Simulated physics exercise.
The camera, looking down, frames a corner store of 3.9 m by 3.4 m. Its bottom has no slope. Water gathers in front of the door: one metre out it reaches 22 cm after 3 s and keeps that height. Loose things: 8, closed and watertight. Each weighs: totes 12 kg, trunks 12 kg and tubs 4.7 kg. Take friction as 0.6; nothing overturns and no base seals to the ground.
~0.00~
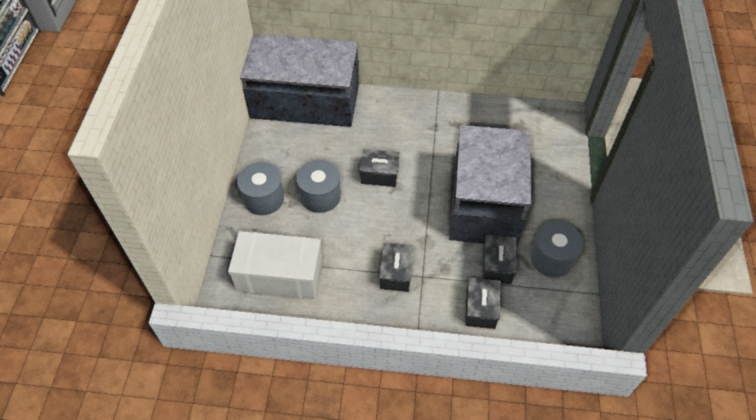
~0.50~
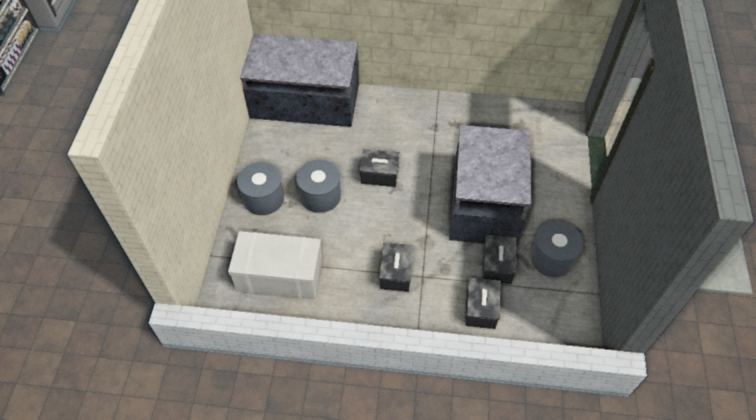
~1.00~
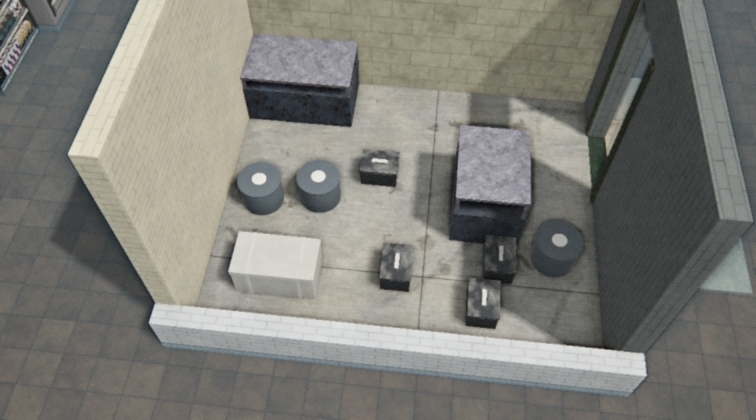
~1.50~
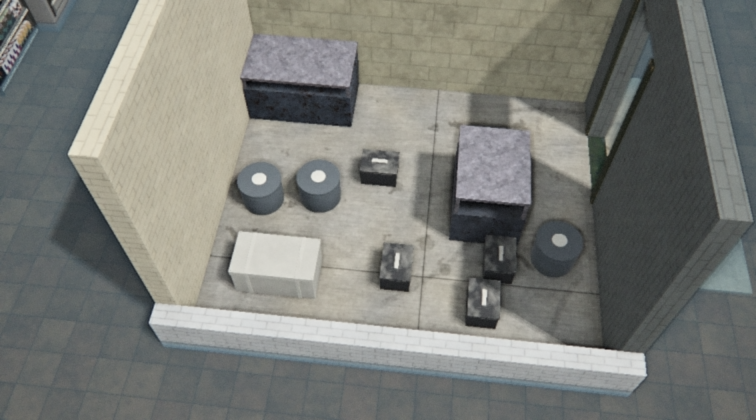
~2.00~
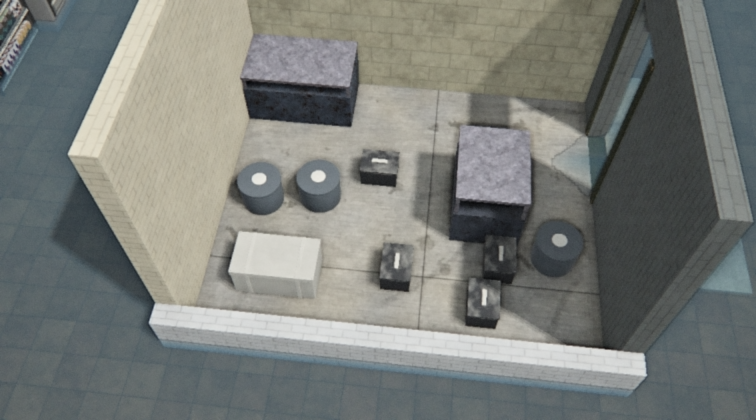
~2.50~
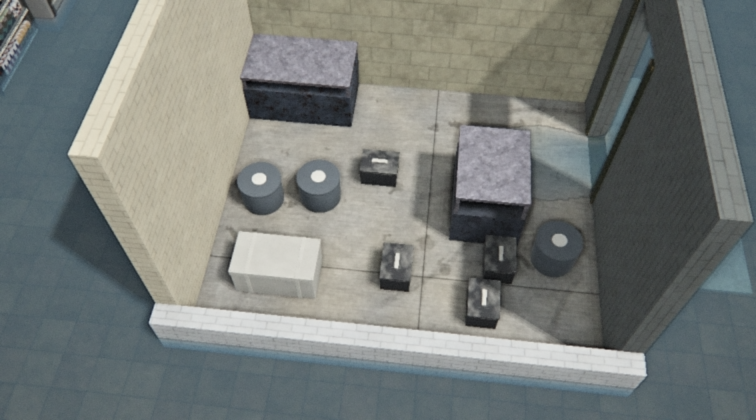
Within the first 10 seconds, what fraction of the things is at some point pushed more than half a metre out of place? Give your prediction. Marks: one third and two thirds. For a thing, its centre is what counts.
Between one and two thirds.
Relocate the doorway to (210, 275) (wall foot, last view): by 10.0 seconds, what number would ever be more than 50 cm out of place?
Result: 6.
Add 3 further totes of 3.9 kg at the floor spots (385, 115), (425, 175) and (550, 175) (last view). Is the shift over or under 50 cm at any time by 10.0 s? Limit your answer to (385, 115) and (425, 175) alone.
One by one: Above; above.
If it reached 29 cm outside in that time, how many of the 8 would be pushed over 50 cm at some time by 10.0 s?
Then 6 of them.
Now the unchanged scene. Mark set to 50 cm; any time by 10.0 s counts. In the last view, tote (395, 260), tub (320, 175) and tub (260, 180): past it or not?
So that's inside it for the first, beyond it for the second and beyond it for the last.
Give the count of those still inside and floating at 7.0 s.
At that time the total is 3.
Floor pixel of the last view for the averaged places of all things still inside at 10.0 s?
Mean floor pixel: About (396, 268).
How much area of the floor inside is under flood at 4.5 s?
About 6.0 m2 is covered.
After 3.5 s 0 of 8 are over 50 cm from their spots; 0 afloat.
After 4.5 s 0 of 8 are over 50 cm from their spots; 0 afloat.
After 7.0 s 3 of 8 are over 50 cm from their spots; 3 afloat.
After 10.0 s 3 of 8 are over 50 cm from their spots, and 4 have been at some point; 4 afloat.
